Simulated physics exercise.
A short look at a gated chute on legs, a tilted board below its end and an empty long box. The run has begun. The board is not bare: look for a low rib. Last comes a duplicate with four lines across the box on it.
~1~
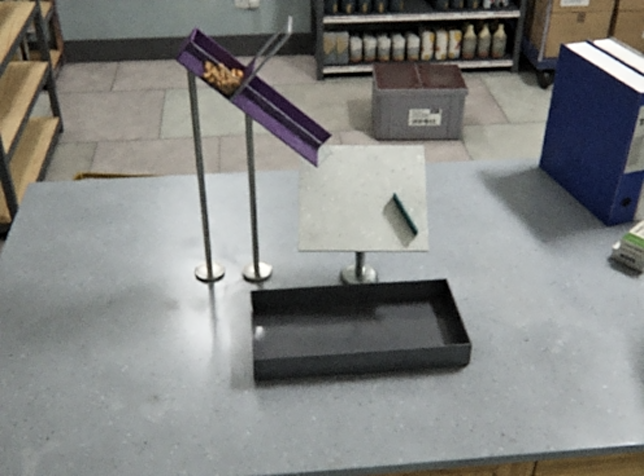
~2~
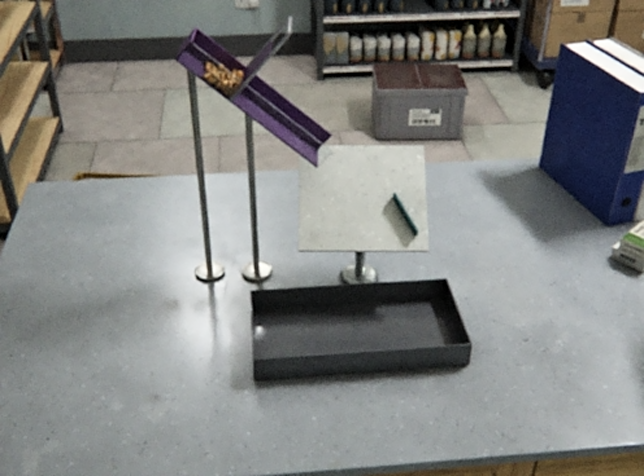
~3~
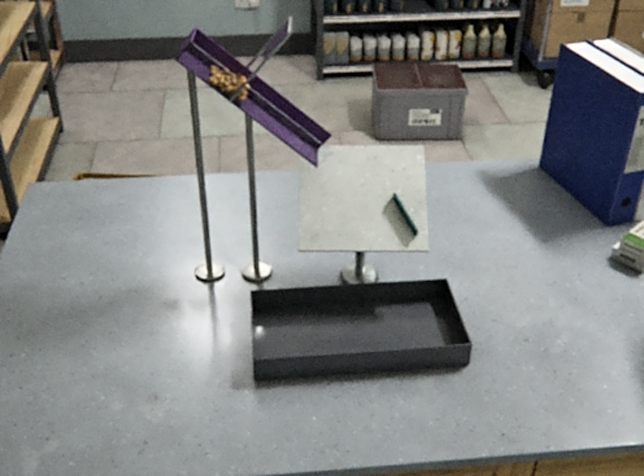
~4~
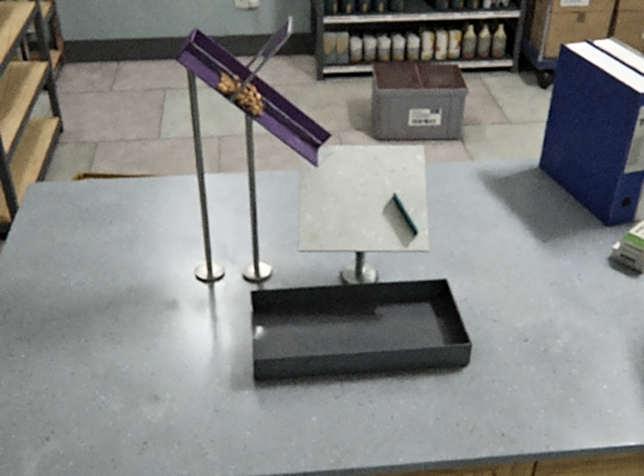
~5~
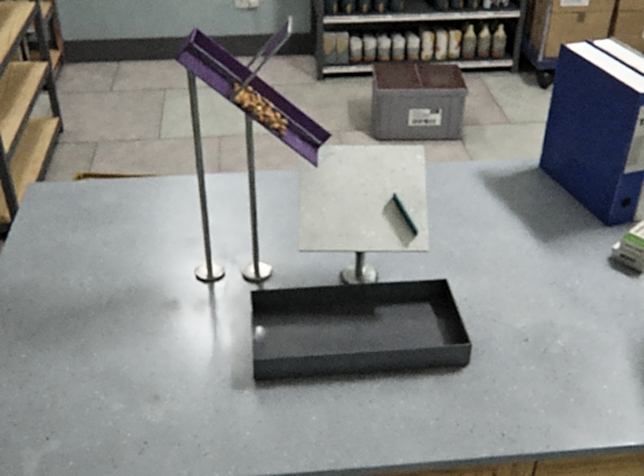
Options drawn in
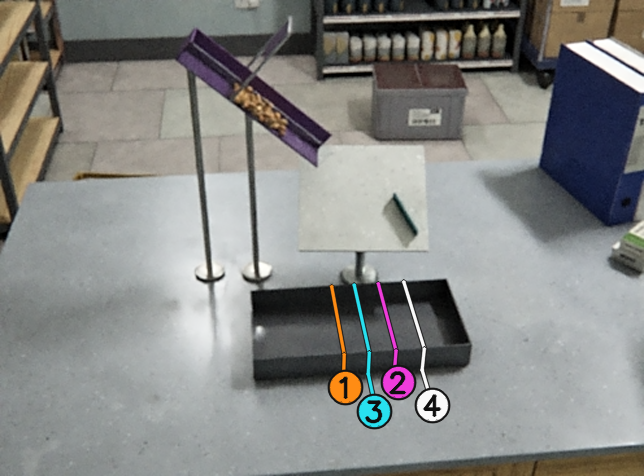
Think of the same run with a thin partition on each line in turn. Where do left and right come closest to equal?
Choose 4.
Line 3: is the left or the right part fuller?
Right.
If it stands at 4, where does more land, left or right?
Right.
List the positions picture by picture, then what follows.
Load behind the gate near (225, 80), round wooden beads; lip of the chute near (317, 159), sloping fairly steeply, in the first frame.
Middle of the board near (363, 197), tilted fairly steeply; middle of its low edge near (363, 251); of its high edge near (362, 146), in the second frame.
Front corners of the box near (254, 359) and (472, 344), empty; front of the load near (244, 93), in the third frame.
Middle of the load near (244, 95); its front near (260, 109), close to a quarter of the way to the lip; rib from (394, 193) to (418, 232), in the fourth frame.
Middle of the load near (257, 109); its front near (283, 129), close to half of the way to the lip, in the fifth frame.
On the marked copy, line 1 crosses the front rim at (344, 353); line 2 crosses the front rim at (395, 349); line 3 crosses the front rim at (369, 351); line 4 crosses the front rim at (424, 347).
Choosing 1, of what is caught, none at all on the left of the divider, the whole lot on the right.
Choosing 2, of what is caught, a small share on the left of the divider, the bulk on the right.
Choosing 3, of what is caught, a small share on the left of the divider, all but a few on the right.
Choosing 4, of what is caught, close to a quarter on the left of the divider, close to two thirds on the right.
